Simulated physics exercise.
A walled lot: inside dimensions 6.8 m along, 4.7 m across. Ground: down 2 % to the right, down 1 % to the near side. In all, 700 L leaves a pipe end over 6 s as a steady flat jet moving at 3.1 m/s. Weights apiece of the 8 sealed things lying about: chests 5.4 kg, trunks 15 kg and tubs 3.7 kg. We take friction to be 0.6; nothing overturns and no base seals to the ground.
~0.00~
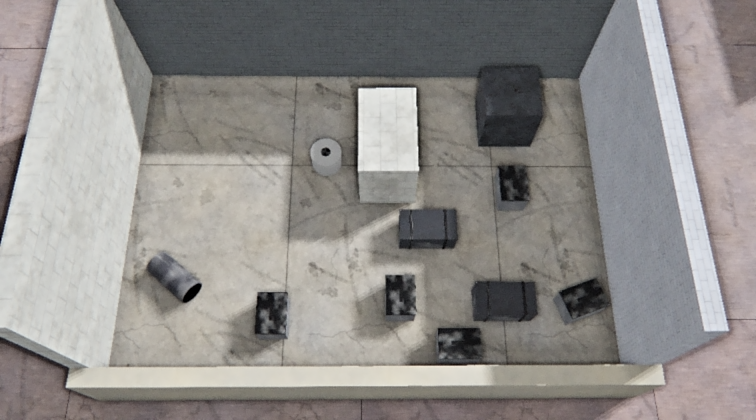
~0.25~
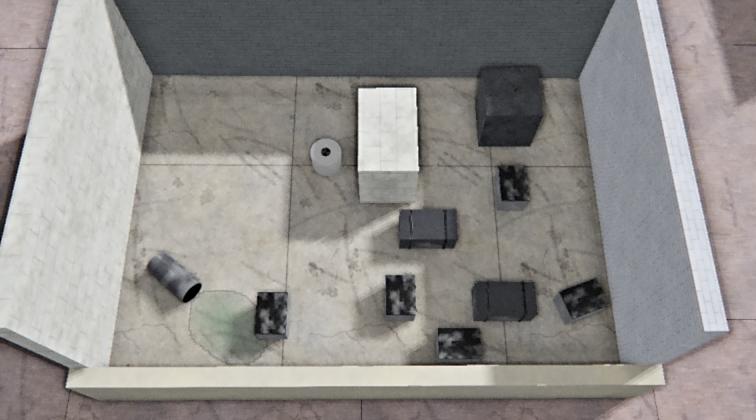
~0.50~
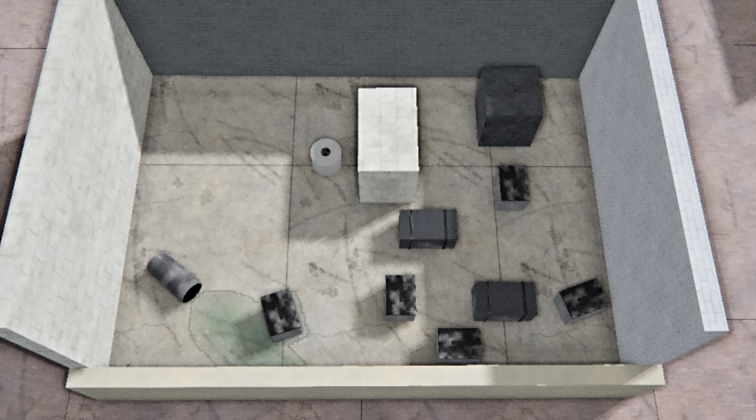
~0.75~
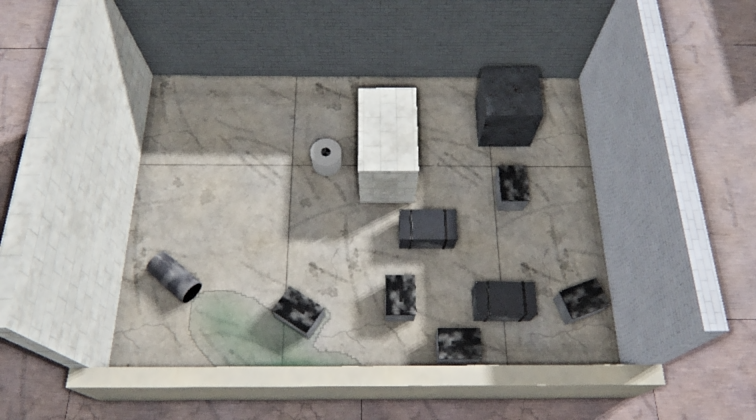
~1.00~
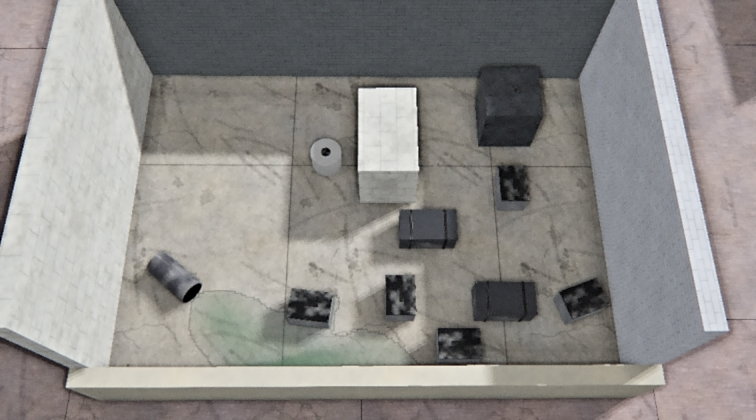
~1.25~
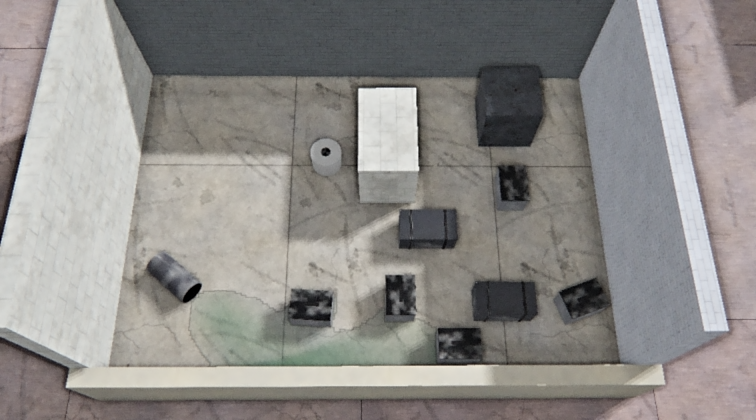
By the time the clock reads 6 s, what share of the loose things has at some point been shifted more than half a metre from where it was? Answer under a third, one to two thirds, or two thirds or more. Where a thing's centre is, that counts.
One to two thirds.
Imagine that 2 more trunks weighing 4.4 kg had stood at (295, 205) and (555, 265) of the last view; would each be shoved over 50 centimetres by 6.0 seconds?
Taking them in that order, they come out lesser and larger.
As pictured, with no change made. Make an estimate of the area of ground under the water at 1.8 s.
I'd put it close to 4.0 m2.
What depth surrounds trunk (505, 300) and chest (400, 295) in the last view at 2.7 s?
I'd estimate 4 cm for the first and 2 cm for the second.
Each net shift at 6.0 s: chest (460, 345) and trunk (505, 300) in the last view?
200 cm; 140 cm.
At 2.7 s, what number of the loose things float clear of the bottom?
Count: 1.
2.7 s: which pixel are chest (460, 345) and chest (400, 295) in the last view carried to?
Roughly (597, 343), then roughly (430, 266).
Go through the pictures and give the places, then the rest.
A chest at (271, 312) rests on the ground; a chest at (459, 343) rests on the ground; water covers 0.0 m2; 0 of 8 have shifted, in the first picture.
A chest at (271, 312) rests on the ground; a chest at (459, 343), on the bottom; 0.7 m2 under water; 0 of 8 have shifted, in the second picture.
A chest at (279, 311), on the bottom, 11 cm from its start; a chest at (459, 343) rests on the ground; 1.2 m2 under water; 1 of 8 have shifted, in the third picture.
A chest at (297, 309), on the bottom, 35 cm from its start; a chest at (459, 343) rests on the ground; water covers 1.5 m2; 1 of 8 have shifted, in the fourth picture.
A chest at (309, 305), on the bottom, 51 cm from its start; a chest at (459, 343), on the bottom; water covers 2.1 m2; 1 of 8 have shifted, in the fifth picture.
A chest at (310, 304), on the bottom, 53 cm from its start; a chest at (459, 343), on the bottom; water covers 2.6 m2; 1 of 8 have shifted, in the sixth picture.
After 1.8 s 1 of 8 are over 50 cm from their spots; 0 afloat.
After 2.7 s 3 of 8 are over 50 cm from their spots; 1 afloat.
After 4.2 s 4 of 8 are over 50 cm from their spots; 2 afloat.
After 6.0 s 5 of 8 are over 50 cm from their spots, and 5 have been at some point; 3 afloat.
